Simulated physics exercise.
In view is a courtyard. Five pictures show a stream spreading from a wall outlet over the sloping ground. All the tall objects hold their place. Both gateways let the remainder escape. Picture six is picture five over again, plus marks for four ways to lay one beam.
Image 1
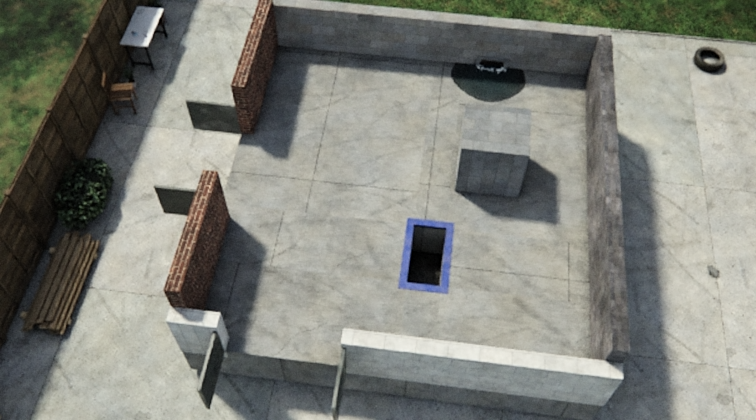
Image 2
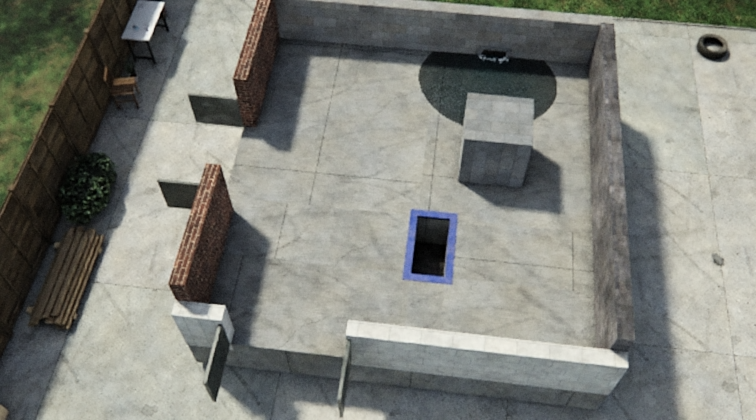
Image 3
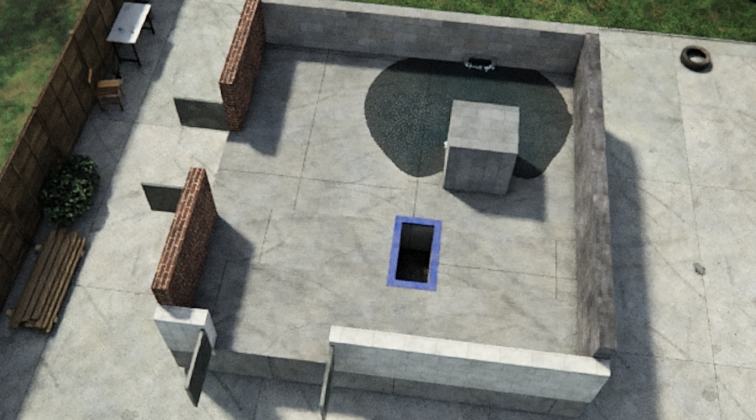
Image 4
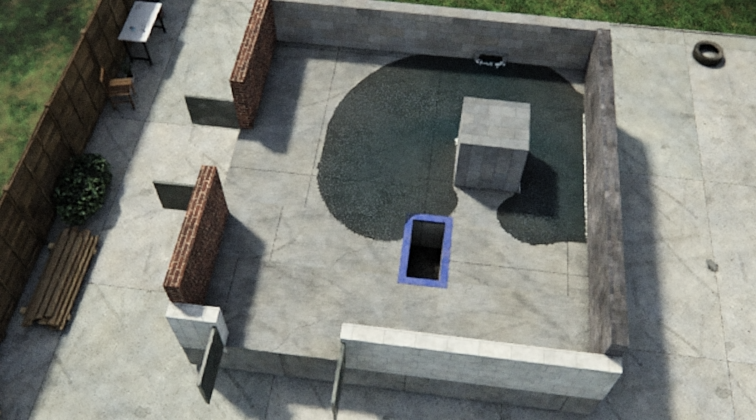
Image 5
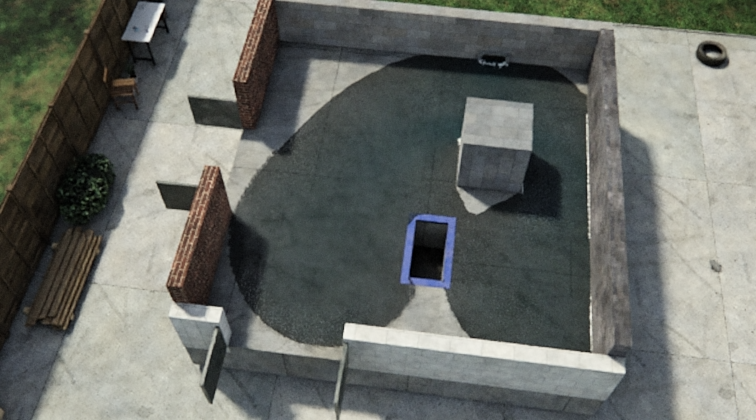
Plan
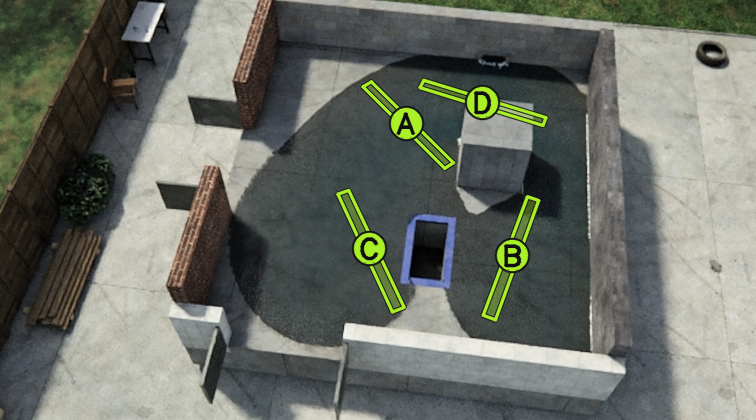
In a walled concrete courtyard, dark water spread from an outlet by the back wall, flowed around a large block, and covered much of the floor, reaching the blue-edged drain pit and running in.
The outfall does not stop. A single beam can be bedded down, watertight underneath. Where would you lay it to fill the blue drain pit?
Best: C.
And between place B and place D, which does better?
Here it is place B.
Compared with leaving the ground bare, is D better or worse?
Place D is worse.
On the marked copy, A from (367, 84) to (449, 165); B from (489, 317) to (533, 198); C from (343, 192) to (398, 309); D from (421, 83) to (544, 121).
Choosing A, about 18 % of the stream goes into the blue drain pit, about 81 % out by the gates.
Choosing B, about 14 % of the stream goes into the blue drain pit, about 86 % out by the gates.
Choosing C, about 34 % of the stream goes into the blue drain pit, about 66 % out by the gates.
Choosing D, about 6 % of the stream goes into the blue drain pit, about 94 % out by the gates.
